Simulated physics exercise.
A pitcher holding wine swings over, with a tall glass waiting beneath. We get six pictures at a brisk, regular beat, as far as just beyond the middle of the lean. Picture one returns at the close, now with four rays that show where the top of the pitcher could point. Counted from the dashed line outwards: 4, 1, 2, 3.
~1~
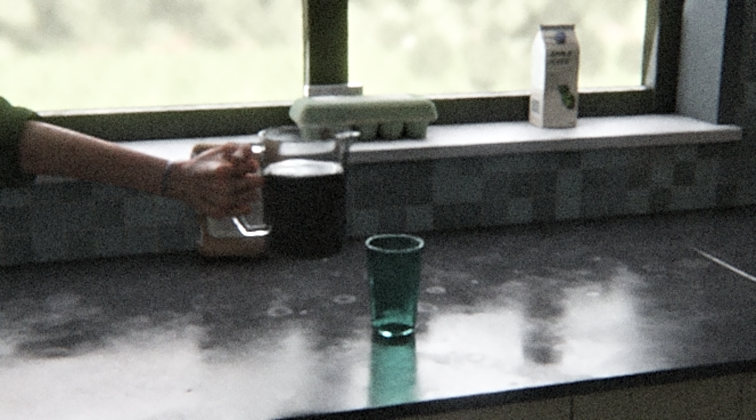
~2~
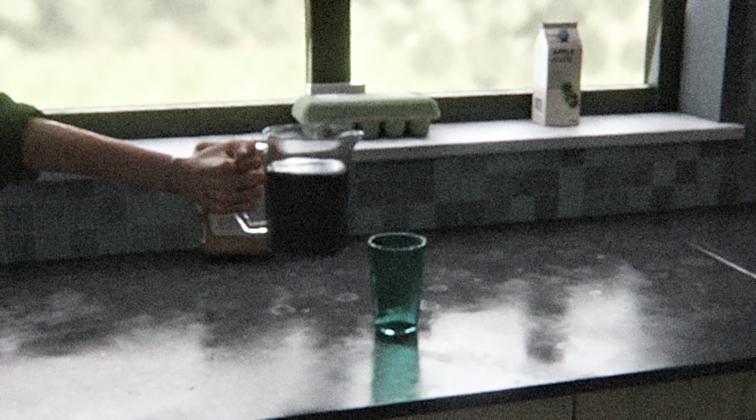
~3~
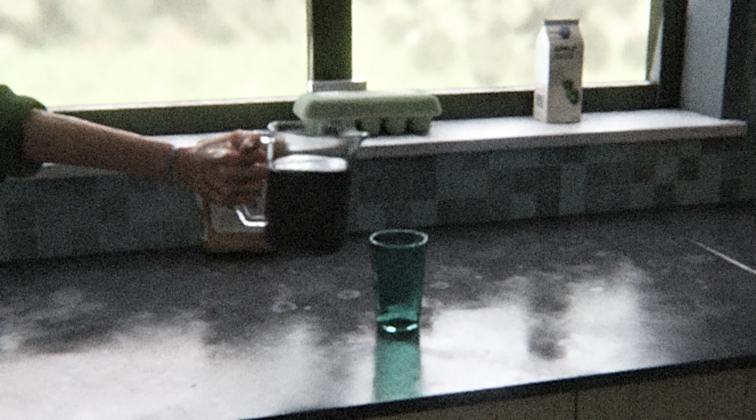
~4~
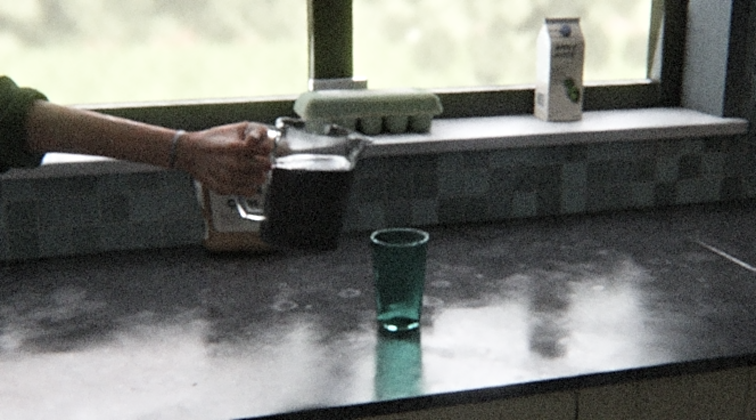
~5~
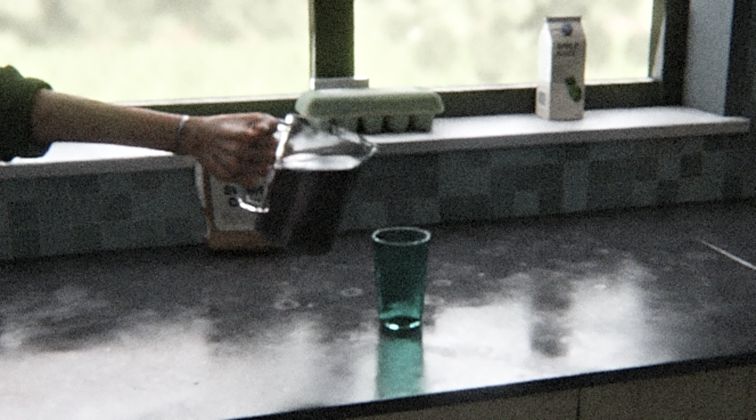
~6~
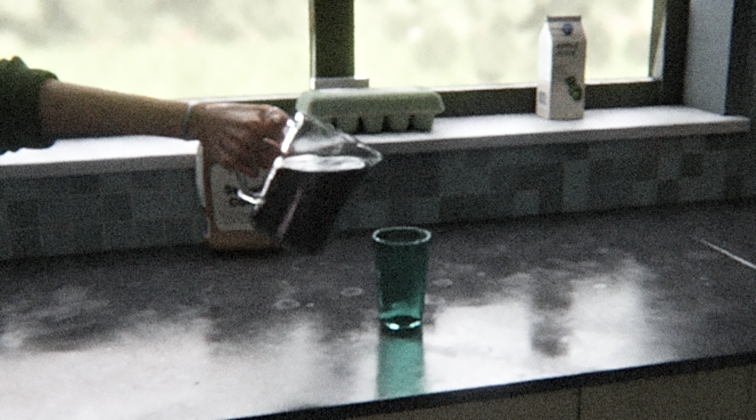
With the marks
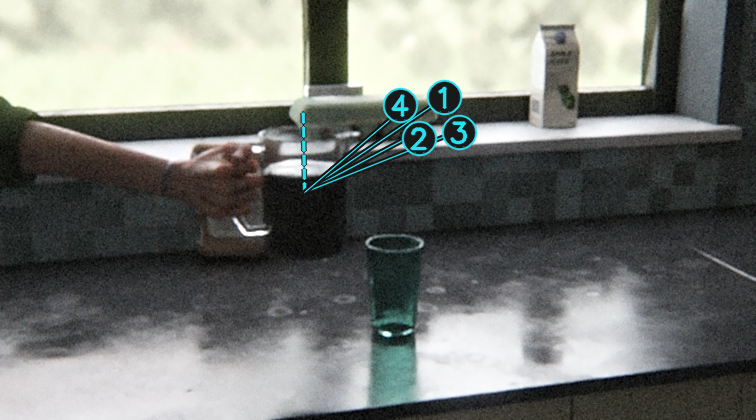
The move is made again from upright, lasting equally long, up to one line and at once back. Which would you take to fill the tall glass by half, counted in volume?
Mark 1 does it best.
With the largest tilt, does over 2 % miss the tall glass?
Yes, it does.
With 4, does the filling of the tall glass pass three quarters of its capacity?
No, it does not.
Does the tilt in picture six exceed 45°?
No, it does not.
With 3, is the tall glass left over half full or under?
Over.
In cyan, 1 at (430, 107); 2 at (401, 140); 3 at (443, 137); 4 at (389, 120).
For mark 1, the tall glass ends with about 50 % of what it can hold.
For mark 2, the tall glass ends with about 78 % of what it can hold.
For mark 3, the tall glass ends with about 91 % of what it can hold; 9 % of the wine is spilt.
For mark 4, the tall glass ends with about 31 % of what it can hold.
